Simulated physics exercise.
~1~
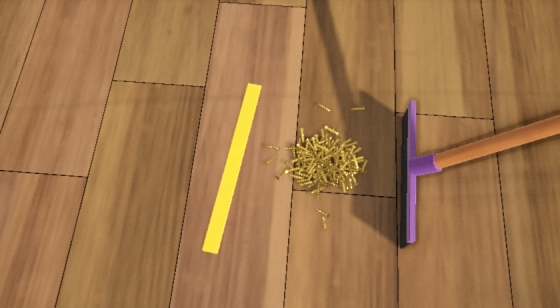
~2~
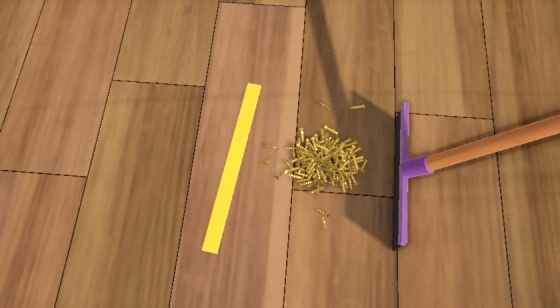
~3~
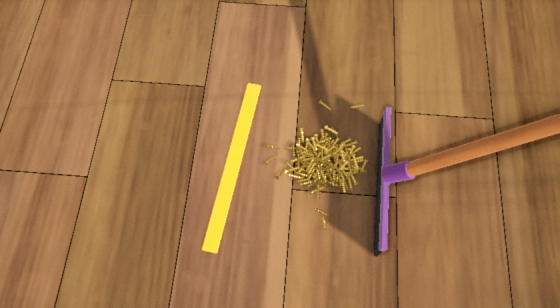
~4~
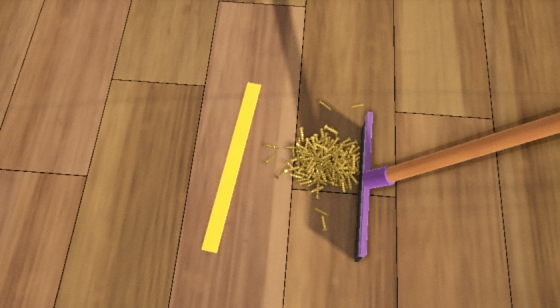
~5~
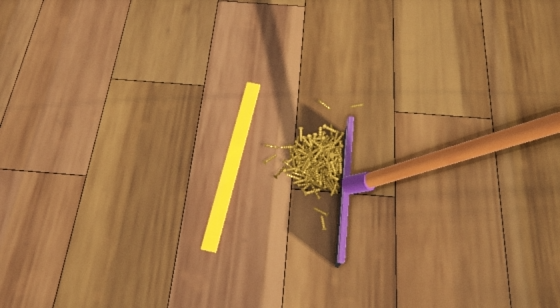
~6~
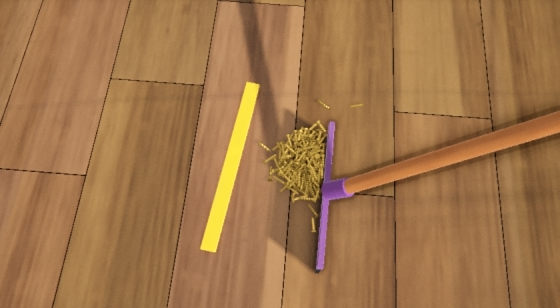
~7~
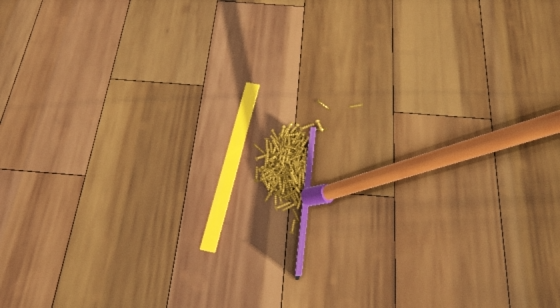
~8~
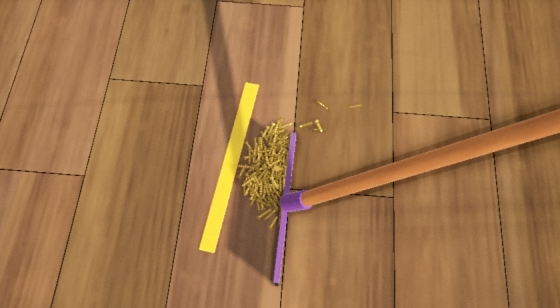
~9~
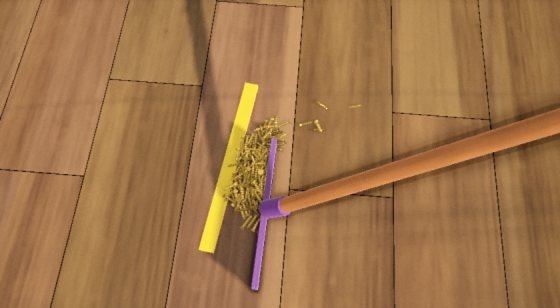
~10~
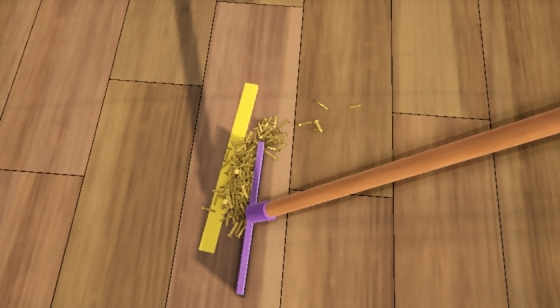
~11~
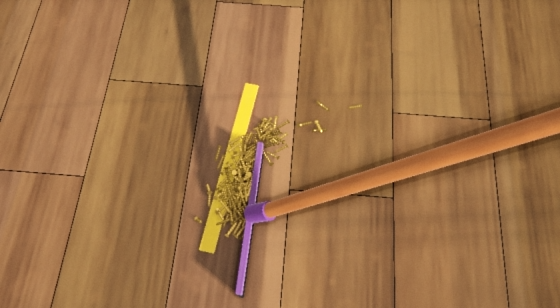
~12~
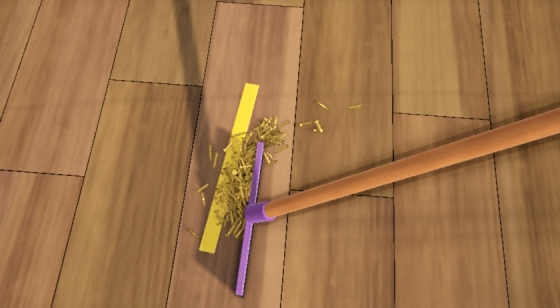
The clip opens on a wooden plank floor, where a loose pile of small brass-coloured screws lies between a yellow strip on the left and a purple squeegee with an orange-brown handle on the right. The squeegee slides left across the bare boards until its blade meets the pile. It then pushes the screws toward the strip, bunching them against the blade while a few stray pieces stay behind near the top. The heap reaches the strip and some screws spill onto it and just past it. The squeegee stops short of the strip, with most of the screws still crowded between the two.
